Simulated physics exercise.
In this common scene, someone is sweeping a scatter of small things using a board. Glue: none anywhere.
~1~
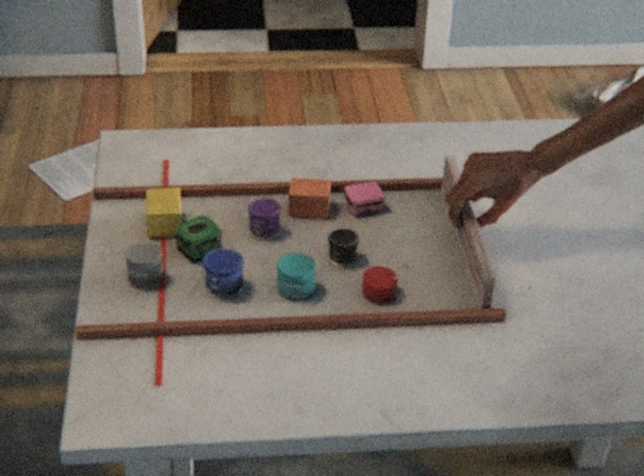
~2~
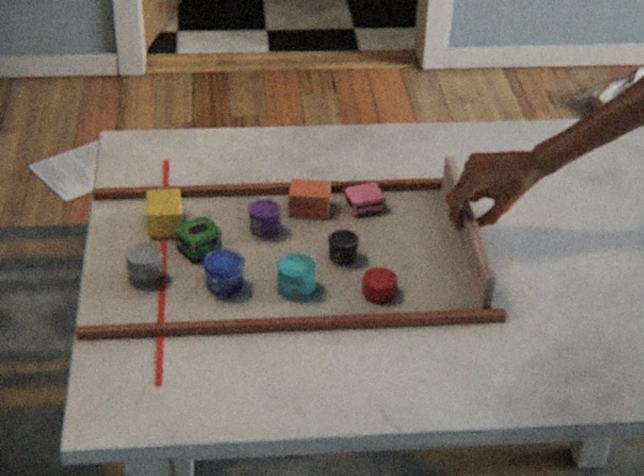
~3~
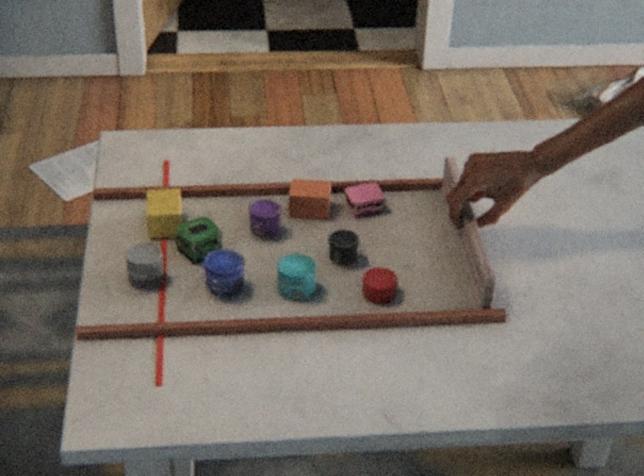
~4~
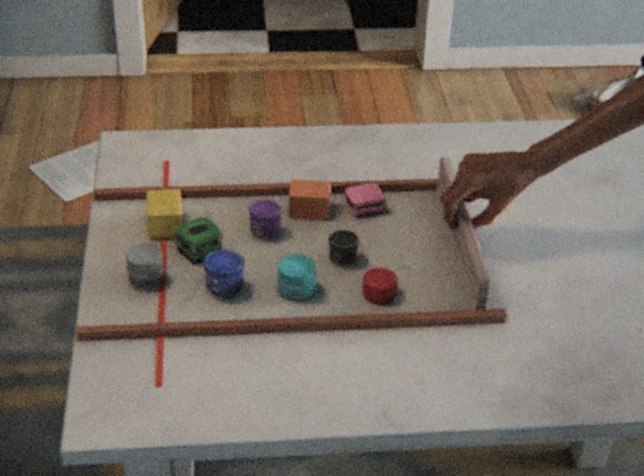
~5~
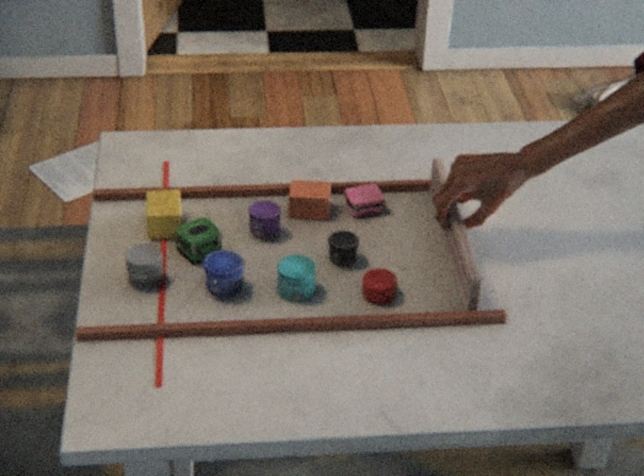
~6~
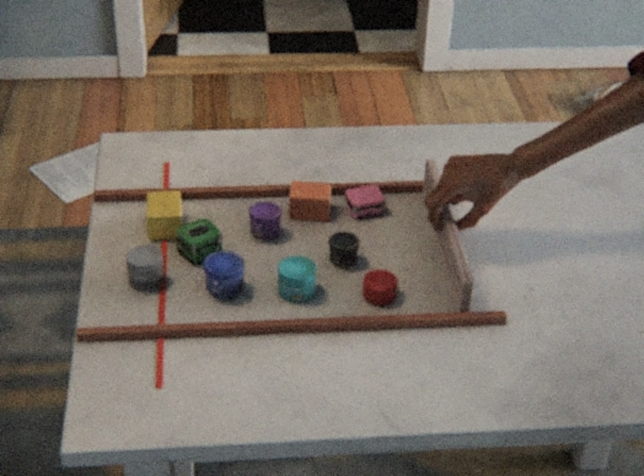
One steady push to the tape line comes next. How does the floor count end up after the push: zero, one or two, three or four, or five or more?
So in the end, just one or two bits get shoved clean off.
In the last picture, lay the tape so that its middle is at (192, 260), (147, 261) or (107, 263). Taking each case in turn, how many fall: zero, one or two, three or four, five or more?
Lab note - count per position: Zero; one to two; five or more.
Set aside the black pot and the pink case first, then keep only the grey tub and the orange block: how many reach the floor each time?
In order, the numbers are 1 and 0.
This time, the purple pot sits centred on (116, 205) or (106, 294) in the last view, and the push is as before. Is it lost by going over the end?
In turn it goes down, then holds its place.
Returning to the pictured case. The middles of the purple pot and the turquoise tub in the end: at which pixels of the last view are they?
Around (148, 223), then around (143, 274).
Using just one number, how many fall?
That makes a total of 2.
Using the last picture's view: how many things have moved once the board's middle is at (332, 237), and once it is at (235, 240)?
5, then 10.
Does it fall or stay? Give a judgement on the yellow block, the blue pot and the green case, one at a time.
So: The yellow block does not stay, the blue pot remains in place, the green case remains in place.
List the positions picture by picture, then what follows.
The first picture shows grey tub (145, 265); yellow block (164, 213); green case (198, 239); board (466, 230); tape (163, 258).
The second picture shows yellow block (164, 213); blue pot (224, 274).
The third picture shows green case (199, 240); purple pot (265, 220).
The fourth picture shows grey tub (145, 266); pink case (364, 201).
The fifth picture shows yellow block (164, 214); board (454, 232).
The sixth picture shows grey tub (145, 268); yellow block (165, 215); green case (199, 242); board (446, 233); tape (164, 261).
Soon after, none off yet; grey tub at rest near (145, 268); yellow block at rest near (165, 215); green case at rest near (199, 242).
Then, none off yet; grey tub moving near (139, 267); yellow block moving near (158, 216); green case at rest near (199, 242).
At rest, the number that fall off is one or two; fallen, yellow block and grey tub.
